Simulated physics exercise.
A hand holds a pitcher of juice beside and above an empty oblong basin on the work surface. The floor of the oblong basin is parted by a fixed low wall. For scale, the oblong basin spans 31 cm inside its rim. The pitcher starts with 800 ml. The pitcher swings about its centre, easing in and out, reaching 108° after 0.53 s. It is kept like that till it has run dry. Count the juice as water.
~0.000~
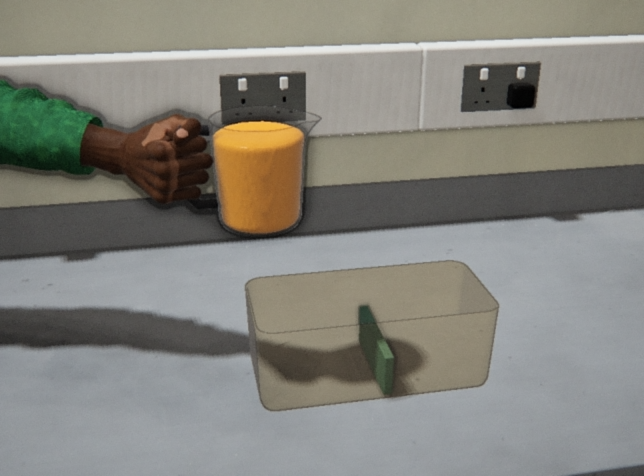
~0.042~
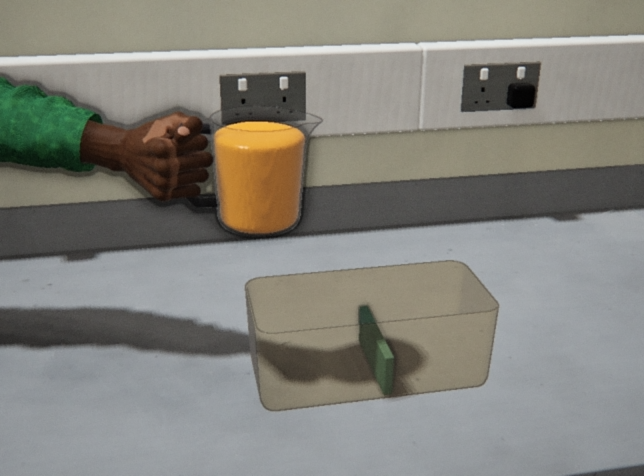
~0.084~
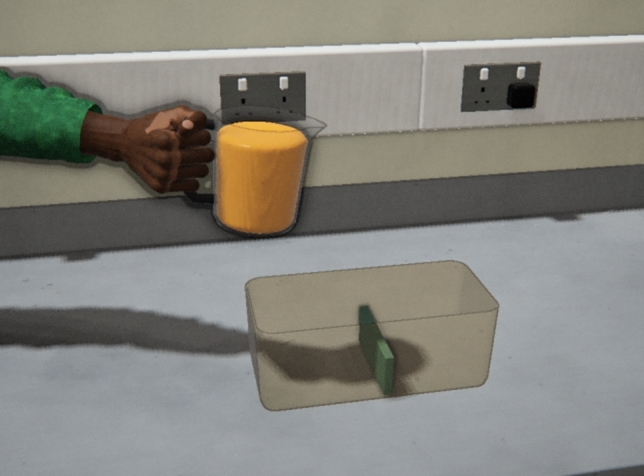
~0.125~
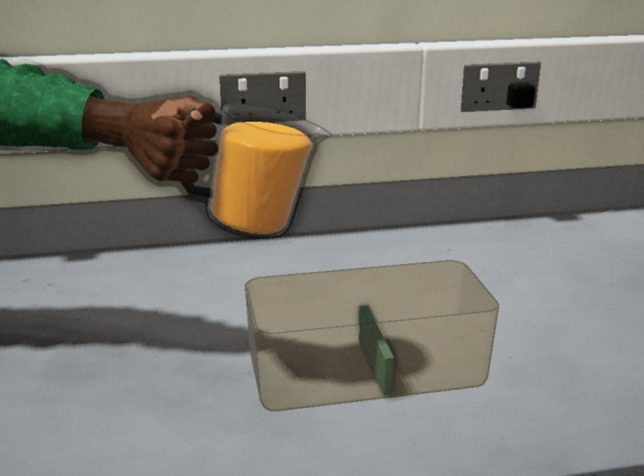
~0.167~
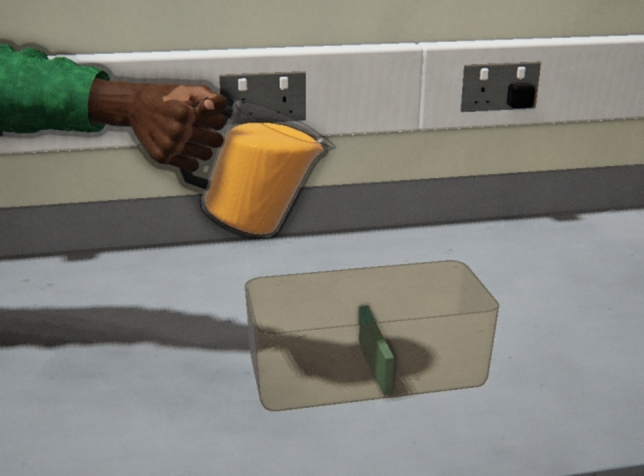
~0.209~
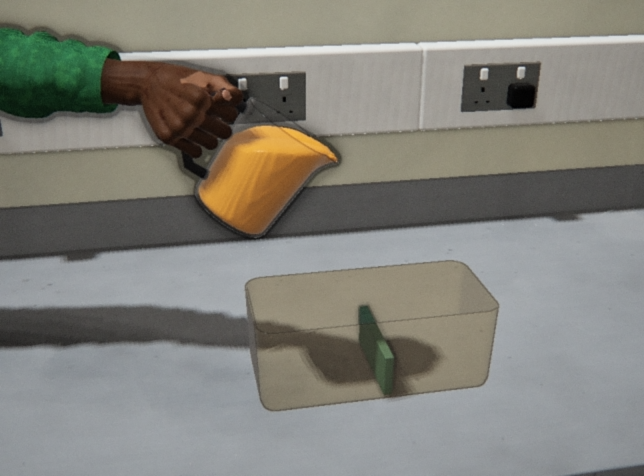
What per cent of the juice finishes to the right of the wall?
The far part has some 32 per cent.
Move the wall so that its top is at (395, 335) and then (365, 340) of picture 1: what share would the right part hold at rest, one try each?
In turn about 10 and 60 per cent.
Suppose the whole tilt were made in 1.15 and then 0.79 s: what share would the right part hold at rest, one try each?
In turn about 55 and 40 per cent.
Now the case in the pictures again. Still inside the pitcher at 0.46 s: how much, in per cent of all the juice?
Near 52 in a hundred.
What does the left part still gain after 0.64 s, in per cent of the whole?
About 20 per cent.
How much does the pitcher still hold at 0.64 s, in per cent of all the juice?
Near 12 in a hundred.
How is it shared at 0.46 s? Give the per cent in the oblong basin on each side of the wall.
Near 2 on the left, 12 on the right.
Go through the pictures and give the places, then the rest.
The first frame shows tilt 0°; pouring edge (321, 116); surface from (212, 135) to (303, 131); the oblong basin's rim runs from (251, 307) to (481, 285); the wall's top is at (376, 332).
The second frame shows tilt 2°; pouring edge (323, 118); surface from (213, 134) to (304, 131).
The third frame shows tilt 7°; pouring edge (327, 124); surface from (216, 132) to (307, 133).
The fourth frame shows tilt 14°; pouring edge (332, 133); surface from (221, 134) to (312, 137).
The fifth frame shows tilt 24°; pouring edge (336, 145); surface from (219, 150) to (321, 140).
The sixth frame shows tilt 36°; pouring edge (339, 161); surface from (211, 162) to (334, 151).
After 0.46 s the tilt is 103° and 51 per cent is still to pour, 2 is left of the wall and 12 right of it.
After 0.64 s the tilt is 108° and 12 per cent is still to pour, 43 is left of the wall and 24 right of it.
After 0.82 s the tilt is 108° and 1 per cent is still to pour, 56 is left of the wall and 31 right of it.
After 1.03 s the tilt is 108° and 0 per cent is still to pour, 62 is left of the wall and 32 right of it.
In the end 62 per cent lies left of the wall, 32 right of it and 6 outside.
